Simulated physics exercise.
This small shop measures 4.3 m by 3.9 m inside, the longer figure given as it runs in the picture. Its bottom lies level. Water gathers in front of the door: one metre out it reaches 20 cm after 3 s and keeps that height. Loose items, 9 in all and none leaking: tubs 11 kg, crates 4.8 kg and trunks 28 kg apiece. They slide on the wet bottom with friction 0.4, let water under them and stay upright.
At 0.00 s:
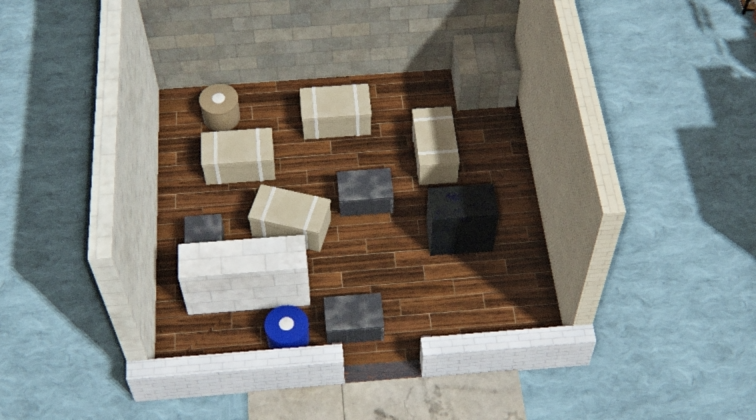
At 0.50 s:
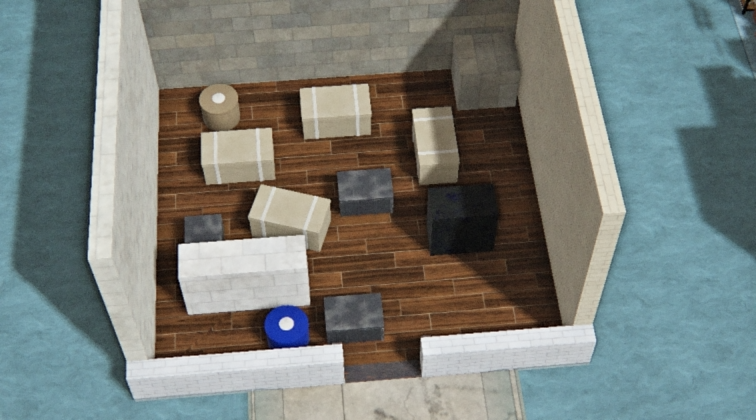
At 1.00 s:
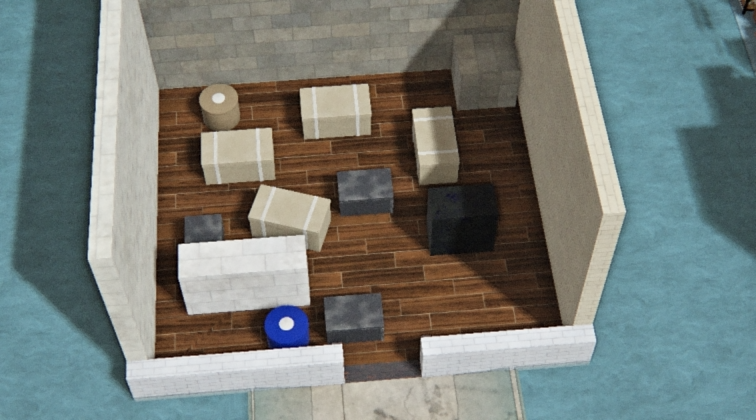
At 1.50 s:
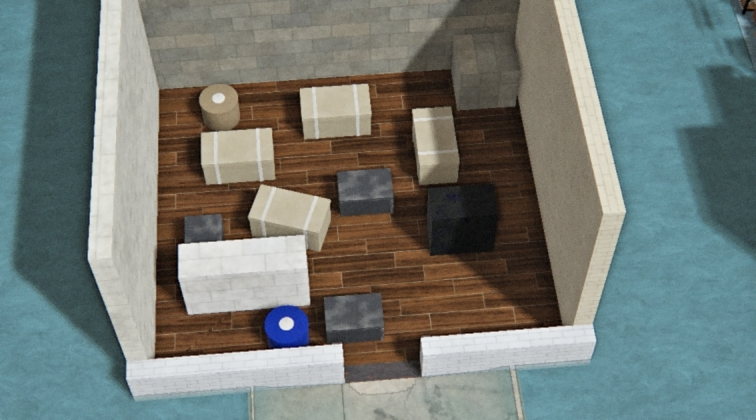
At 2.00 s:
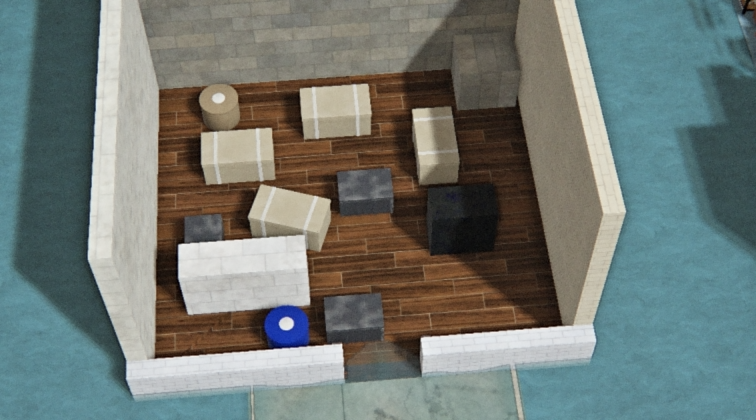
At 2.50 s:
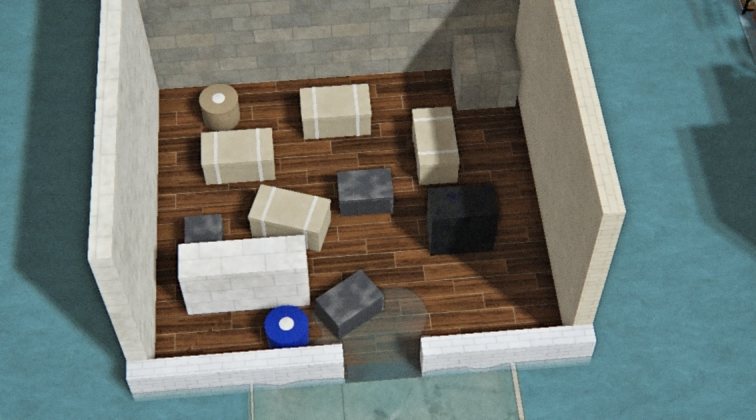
Small walled room with crates and dark blocks on a wooden floor, water entering through the doorway and turning one dark block.
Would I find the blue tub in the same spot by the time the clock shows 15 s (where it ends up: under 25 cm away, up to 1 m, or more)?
The blue tub stays put.
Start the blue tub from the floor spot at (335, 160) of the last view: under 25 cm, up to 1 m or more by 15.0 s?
It slides a little.
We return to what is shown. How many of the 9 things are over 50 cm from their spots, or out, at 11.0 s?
4 of them.
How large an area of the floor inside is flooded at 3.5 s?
Roughly 3.5 m2.
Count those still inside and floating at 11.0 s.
4 of them.
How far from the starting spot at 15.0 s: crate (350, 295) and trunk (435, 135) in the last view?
In turn: 250 cm, 60 cm.
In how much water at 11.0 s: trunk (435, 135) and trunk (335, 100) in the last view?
About 7 and 7 cm.
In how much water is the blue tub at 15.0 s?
Roughly 6 cm.
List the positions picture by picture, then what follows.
The blue tub at (286, 324), on the bottom; water covers 0.0 m2; 0 of 9 have shifted, in the first picture.
The blue tub at (286, 324), on the bottom; 0.0 m2 under water; 0 of 9 have shifted, in the second picture.
The blue tub at (286, 324) rests on the ground; water covers 0.0 m2; 0 of 9 have shifted, in the third picture.
The blue tub at (286, 324), on the bottom; 0.0 m2 under water; 0 of 9 have shifted, in the fourth picture.
The blue tub at (286, 324), on the bottom; water covers 0.1 m2; 0 of 9 have shifted, in the fifth picture.
The blue tub at (286, 324), on the bottom; water covers 0.7 m2; 1 of 9 have shifted, in the sixth picture.
After 3.5 s the blue tub is near (286, 324), 0.0 m from its start, aground; 0 afloat.
After 6.8 s the blue tub is near (286, 324), 0.0 m from its start, aground; 2 afloat.
After 11.0 s the blue tub is near (286, 324), 0.0 m from its start, aground; 4 afloat.
After 15.0 s the blue tub is near (286, 324), 0.0 m from its start, aground; 7 afloat.
